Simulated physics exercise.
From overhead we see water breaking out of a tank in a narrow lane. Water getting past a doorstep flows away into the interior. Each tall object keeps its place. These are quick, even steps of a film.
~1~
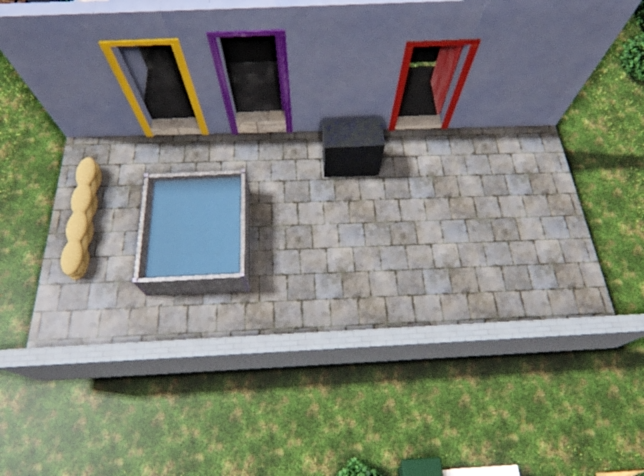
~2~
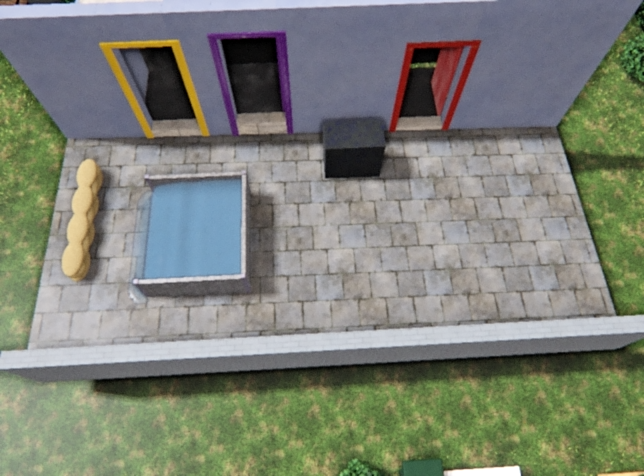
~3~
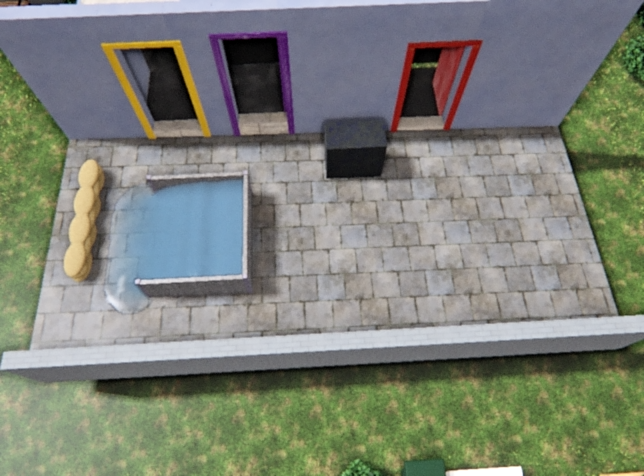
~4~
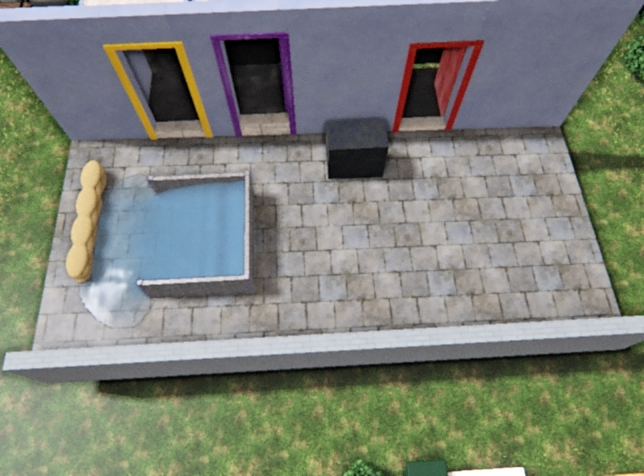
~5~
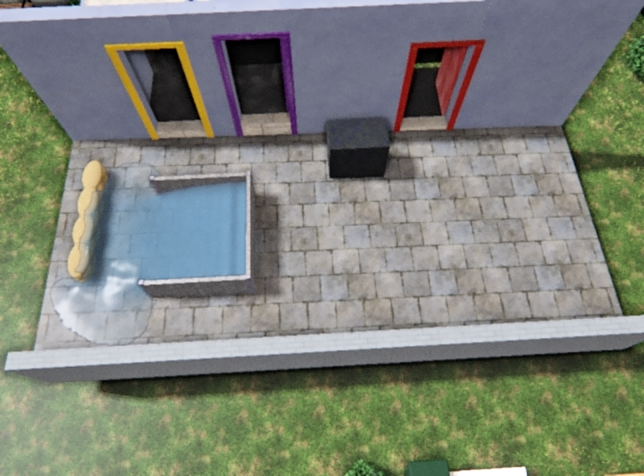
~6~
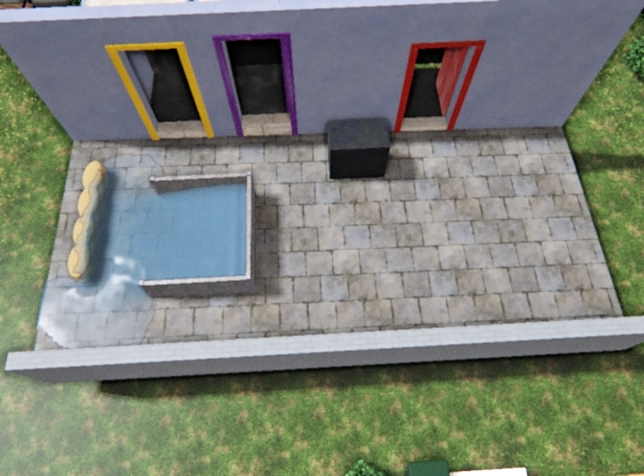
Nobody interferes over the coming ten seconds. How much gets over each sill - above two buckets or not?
Result: The yellow door does not surpass two buckets; the red door does not surpass two buckets; the purple door does not surpass two buckets.
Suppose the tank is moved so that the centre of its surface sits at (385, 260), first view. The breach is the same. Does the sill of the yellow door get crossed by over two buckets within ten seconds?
Result for the yellow door - it stays safely beneath.
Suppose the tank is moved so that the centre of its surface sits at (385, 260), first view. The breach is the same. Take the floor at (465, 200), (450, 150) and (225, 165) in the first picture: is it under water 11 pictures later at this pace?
Going through the three places: Out of reach, out of reach, in the spill.
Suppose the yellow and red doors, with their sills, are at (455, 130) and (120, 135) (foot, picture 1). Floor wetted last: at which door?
The yellow one.
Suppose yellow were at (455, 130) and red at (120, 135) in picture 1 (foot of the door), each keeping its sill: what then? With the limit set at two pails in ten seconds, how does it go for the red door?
Lab note: Red door exceeds it.
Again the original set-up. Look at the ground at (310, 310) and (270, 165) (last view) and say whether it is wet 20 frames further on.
In order: Swamped and swamped.
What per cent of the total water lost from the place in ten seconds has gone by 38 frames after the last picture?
It should be close to 65 percent by then.
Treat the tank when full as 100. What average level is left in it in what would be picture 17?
Estimate: Around 30 per cent.
A moment on, water covers 15 % of the floor; the yellow door not reached, the red door not reached, the purple door not reached.
Next, water covers 20 % of the floor; the yellow door wet at the sill, nothing in, the red door not reached, the purple door wet at the sill, nothing in.
Then, water covers 40 % of the floor; the yellow door under two buckets in, the red door not reached, the purple door wet at the sill, nothing in.
Later, water covers 60 % of the floor; the yellow door under two buckets in, the red door wet at the sill, nothing in, the purple door wet at the sill, nothing in.
In the end, water covers 65 % of the floor; the yellow door under two buckets in, the red door wet at the sill, nothing in, the purple door wet at the sill, nothing in.
